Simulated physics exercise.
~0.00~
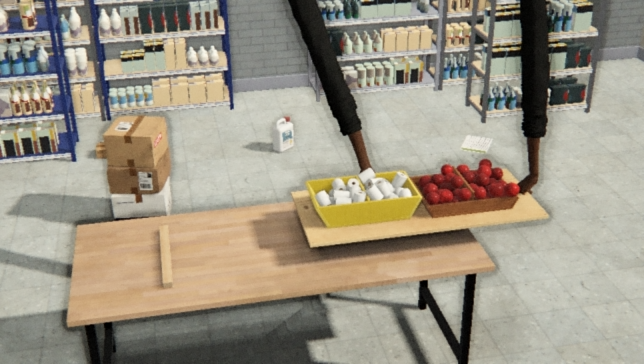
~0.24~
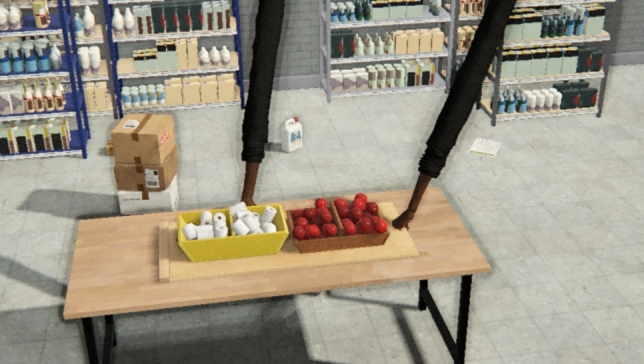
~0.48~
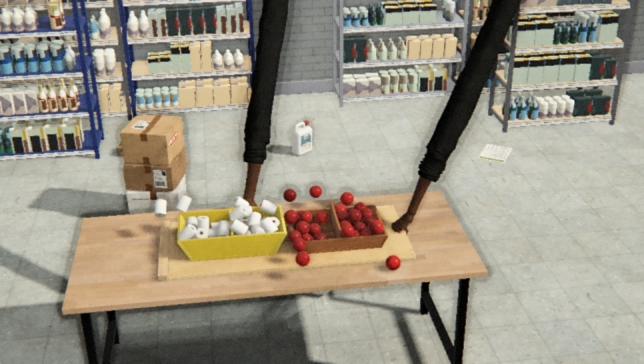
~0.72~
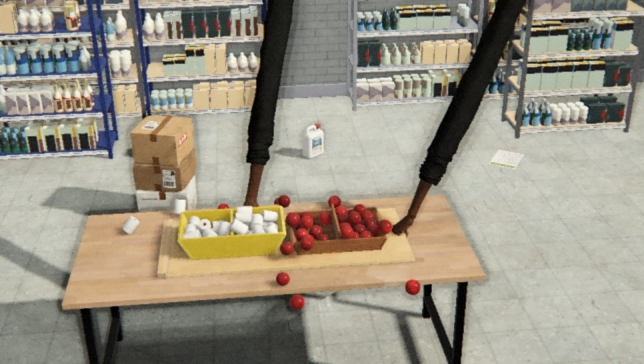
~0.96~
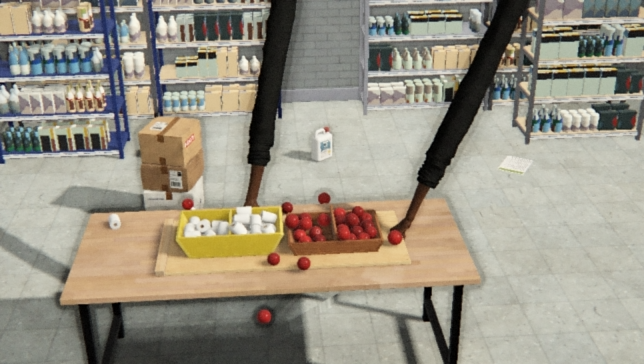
A board carrying a yellow crate of white paper rolls and a wooden crate of red apples, gripped by two dark-sleeved arms, comes down toward a wooden table in a store aisle, seen from slightly above. Stocked shelves, stacked cardboard boxes and a white jug stand behind, and a batten lies across the table's left side. The board moves left and lands on the tabletop. Rolls and apples then hop out and scatter, some apples dropping past the front edge. The arms keep the board down, and at the end both crates remain mostly filled, with several apples outside and one below the tabletop's front edge.
